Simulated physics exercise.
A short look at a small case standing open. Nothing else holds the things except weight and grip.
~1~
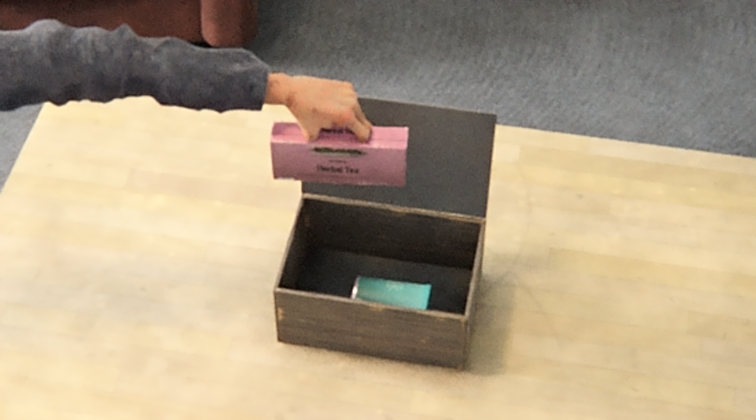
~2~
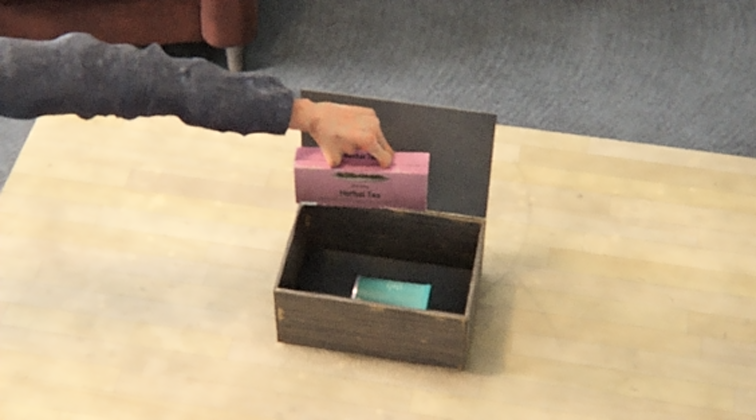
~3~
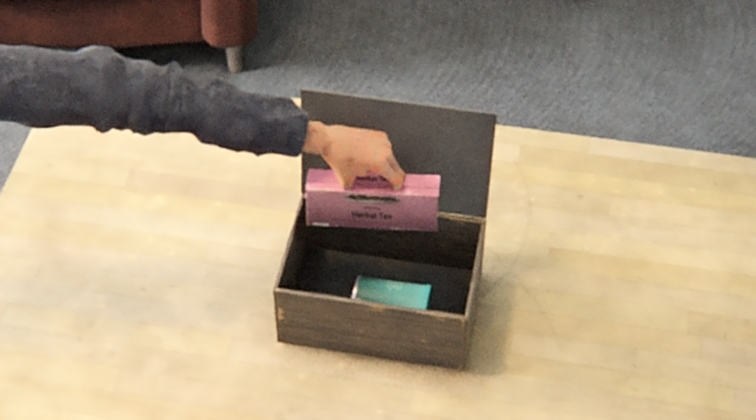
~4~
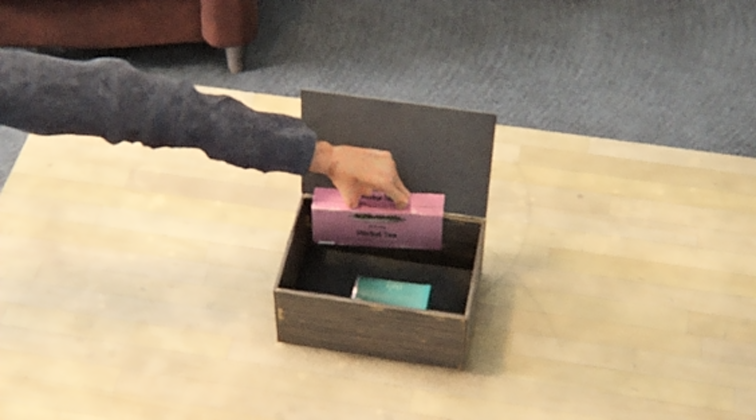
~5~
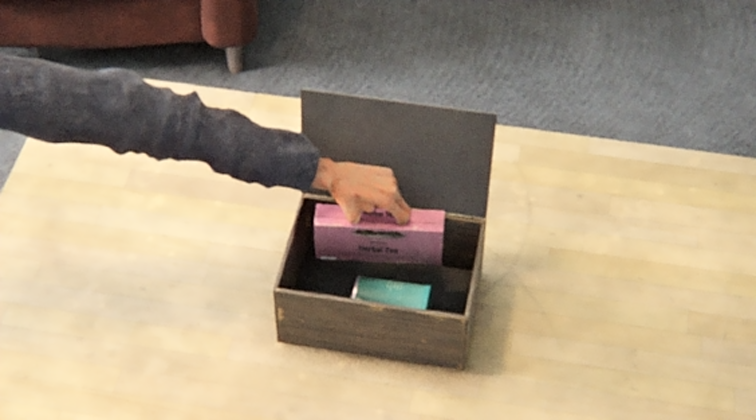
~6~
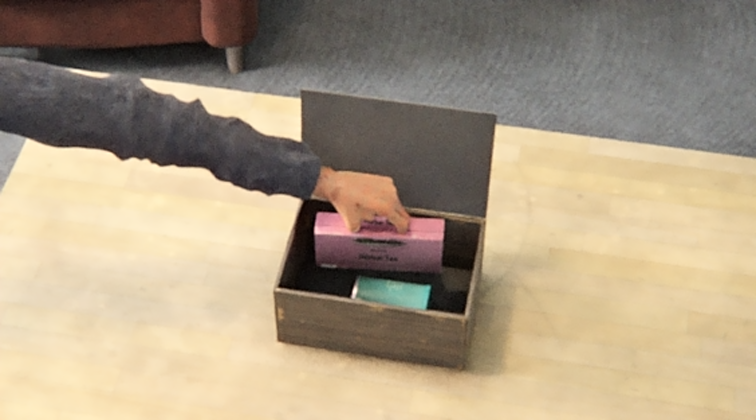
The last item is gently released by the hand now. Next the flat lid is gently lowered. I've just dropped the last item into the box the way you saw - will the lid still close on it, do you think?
Yes, it will close.
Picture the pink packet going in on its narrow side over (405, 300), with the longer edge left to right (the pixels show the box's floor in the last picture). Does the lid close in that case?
After that, the lid lies down snugly.
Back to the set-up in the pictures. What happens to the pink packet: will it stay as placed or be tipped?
Result: The pink packet remains as it was set.
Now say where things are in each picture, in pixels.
In the first picture, on its way; pink packet (339, 154).
In the second picture, on its way; pink packet (362, 179).
In the third picture, on its way; pink packet (373, 201).
In the fourth picture, on its way; pink packet (378, 219).
In the fifth picture, on its way; pink packet (380, 235).
In the sixth picture, put in, still held; pink packet (380, 243).
Then, 1.20 s later than the last frame, lid starting down; pink packet moved a little near (385, 259).
Then, 1.80 s later than the last frame, lid 32° above the rim; pink packet moved a little near (385, 259).
When it is over, lid shut; moved from the start, pink packet; turquoise tin as before. End places, in pixels of the last picture, pink packet near (385, 259).
